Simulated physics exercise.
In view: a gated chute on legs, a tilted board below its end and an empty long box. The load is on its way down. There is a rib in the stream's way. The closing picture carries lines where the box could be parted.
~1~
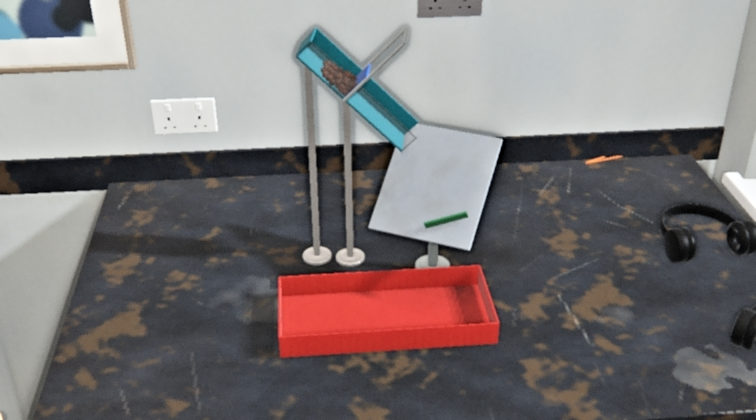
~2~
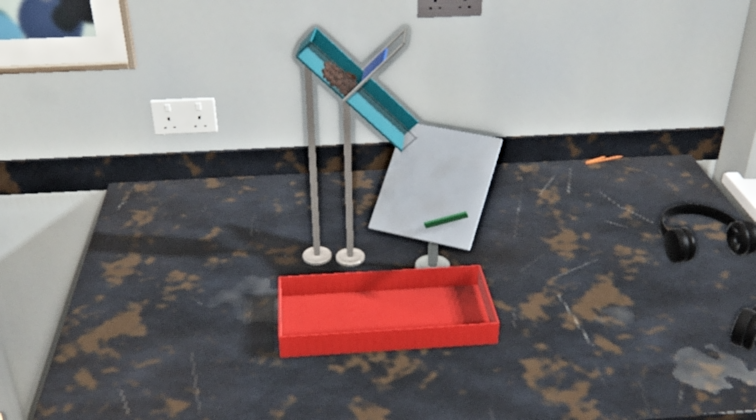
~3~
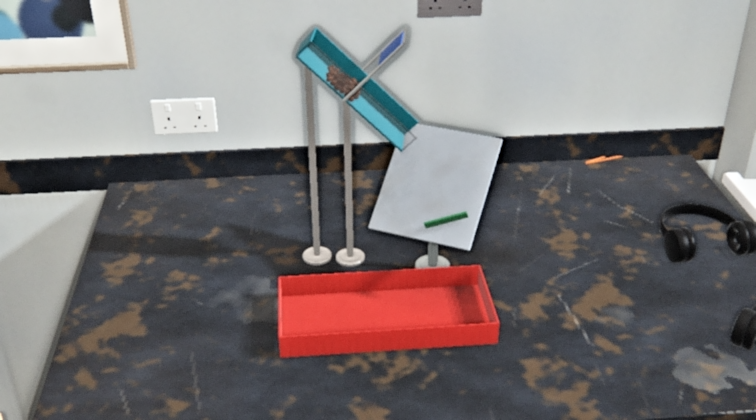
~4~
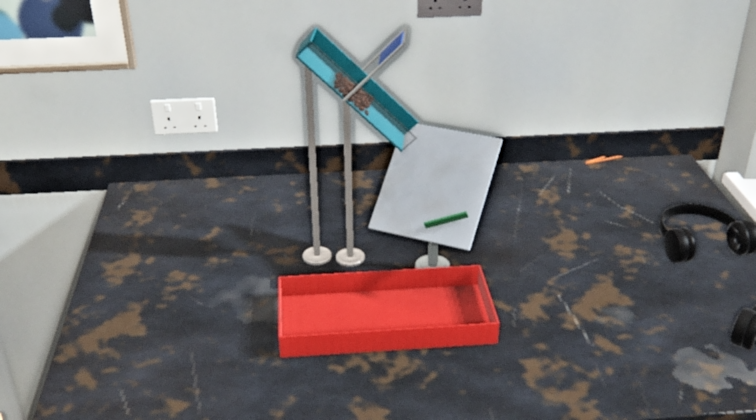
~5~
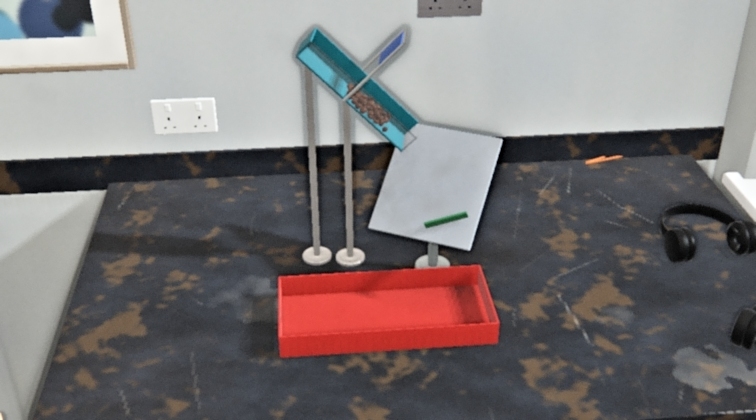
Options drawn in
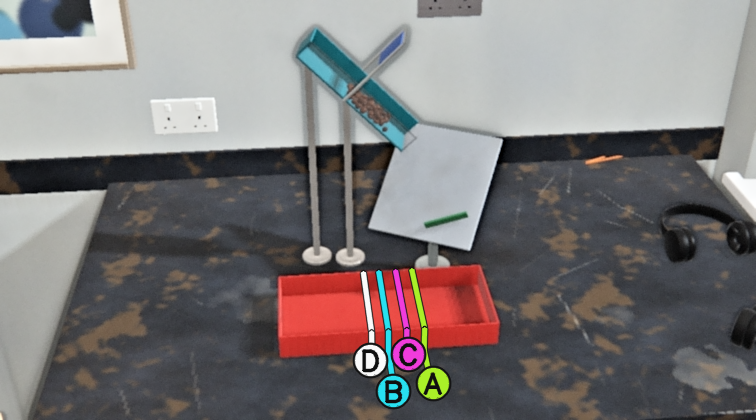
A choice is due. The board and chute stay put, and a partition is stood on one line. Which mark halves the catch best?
Take C.
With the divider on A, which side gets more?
More lands on the left.
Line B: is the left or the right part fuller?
The right side.
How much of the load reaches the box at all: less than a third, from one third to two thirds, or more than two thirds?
From one third to two thirds.
On the marked copy, line A crosses the front rim at (424, 328); line B crosses the front rim at (388, 330); line C crosses the front rim at (406, 329); line D crosses the front rim at (371, 331).
Choosing A, of what is caught, most on the left of the divider, a small part on the right.
Choosing B, of what is caught, a small part on the left of the divider, most on the right.
Choosing C, of what is caught, about half on the left of the divider, about half on the right.
Choosing D, of what is caught, a stray few on the left of the divider, nearly all on the right.
